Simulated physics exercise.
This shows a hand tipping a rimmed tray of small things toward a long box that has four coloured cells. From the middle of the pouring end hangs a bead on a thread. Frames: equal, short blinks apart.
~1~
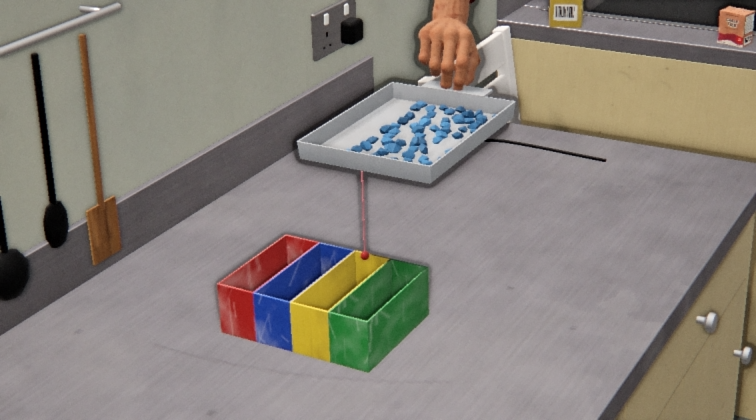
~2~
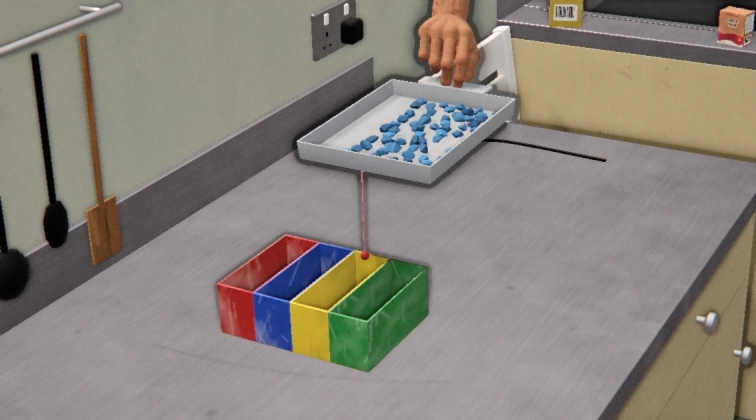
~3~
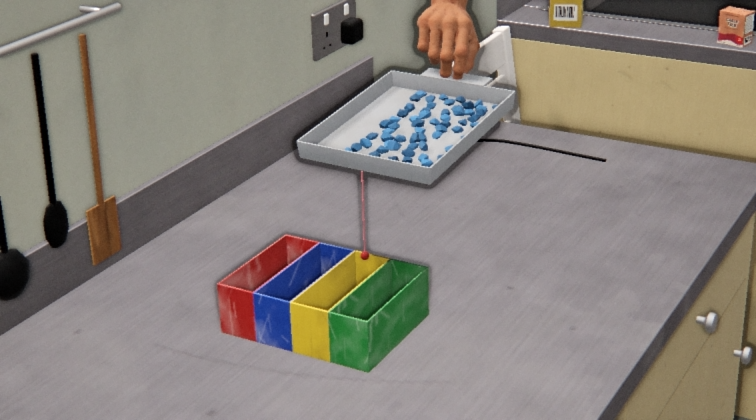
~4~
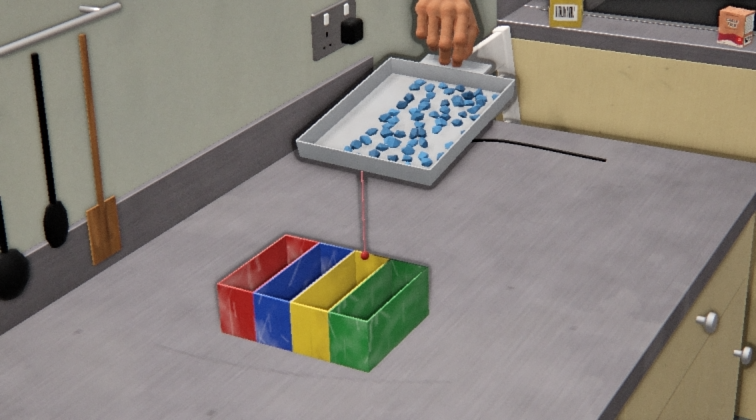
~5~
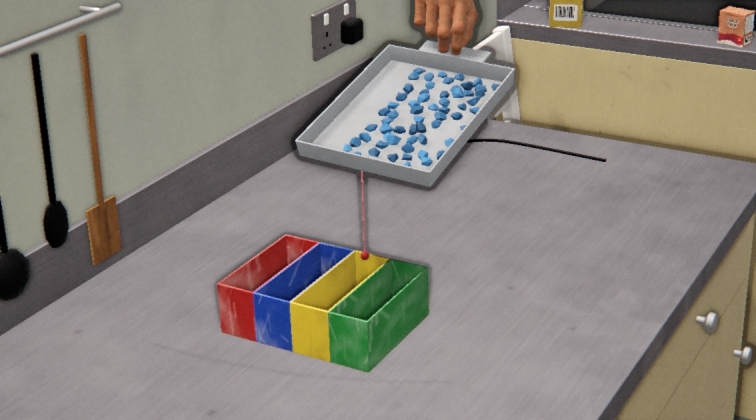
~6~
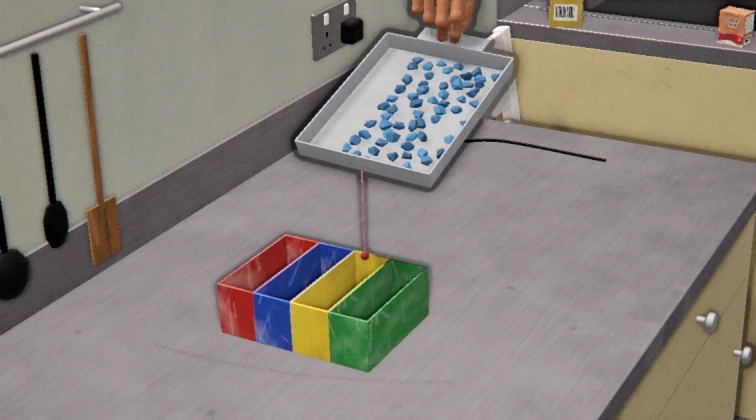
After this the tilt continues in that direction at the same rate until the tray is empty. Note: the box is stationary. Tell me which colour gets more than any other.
The green one gets the most.
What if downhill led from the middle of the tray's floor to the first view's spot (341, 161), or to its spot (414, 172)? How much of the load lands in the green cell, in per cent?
In order: About 0, then 20 percent.
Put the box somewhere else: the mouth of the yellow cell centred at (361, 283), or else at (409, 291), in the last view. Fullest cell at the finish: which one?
You'd see the cell in green win the first time and the yellow one win the second.
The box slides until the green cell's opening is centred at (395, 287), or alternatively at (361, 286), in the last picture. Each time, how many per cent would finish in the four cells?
The first yields 70 per cent and the second 30 per cent.
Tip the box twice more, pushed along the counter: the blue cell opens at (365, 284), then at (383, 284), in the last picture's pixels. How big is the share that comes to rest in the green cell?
I'd say about 10 percent, followed by about 0 percent.
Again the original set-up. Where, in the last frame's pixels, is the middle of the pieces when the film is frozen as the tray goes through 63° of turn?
I'd mark it close to (398, 155).
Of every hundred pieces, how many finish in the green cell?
Roughly 40 in a hundred.
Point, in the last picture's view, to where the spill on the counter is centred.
Roughly at (444, 363).
Shortly afterwards, tray tipped steeply; all but a few on the tray; only a few falling or outside the box.
Next, tray tipped past a quarter turn; near a third on the tray; near a quarter in the green cell; only a few in the yellow cell; near half falling or outside the box.
Some moments later, tray tipped past a quarter turn; near a third in the green cell; a little in the yellow cell; near half falling or outside the box.
In the end, tray tipped past a quarter turn; near a third in the green cell; a little in the yellow cell; none at all in the blue cell; none at all in the red cell; near half outside the box.
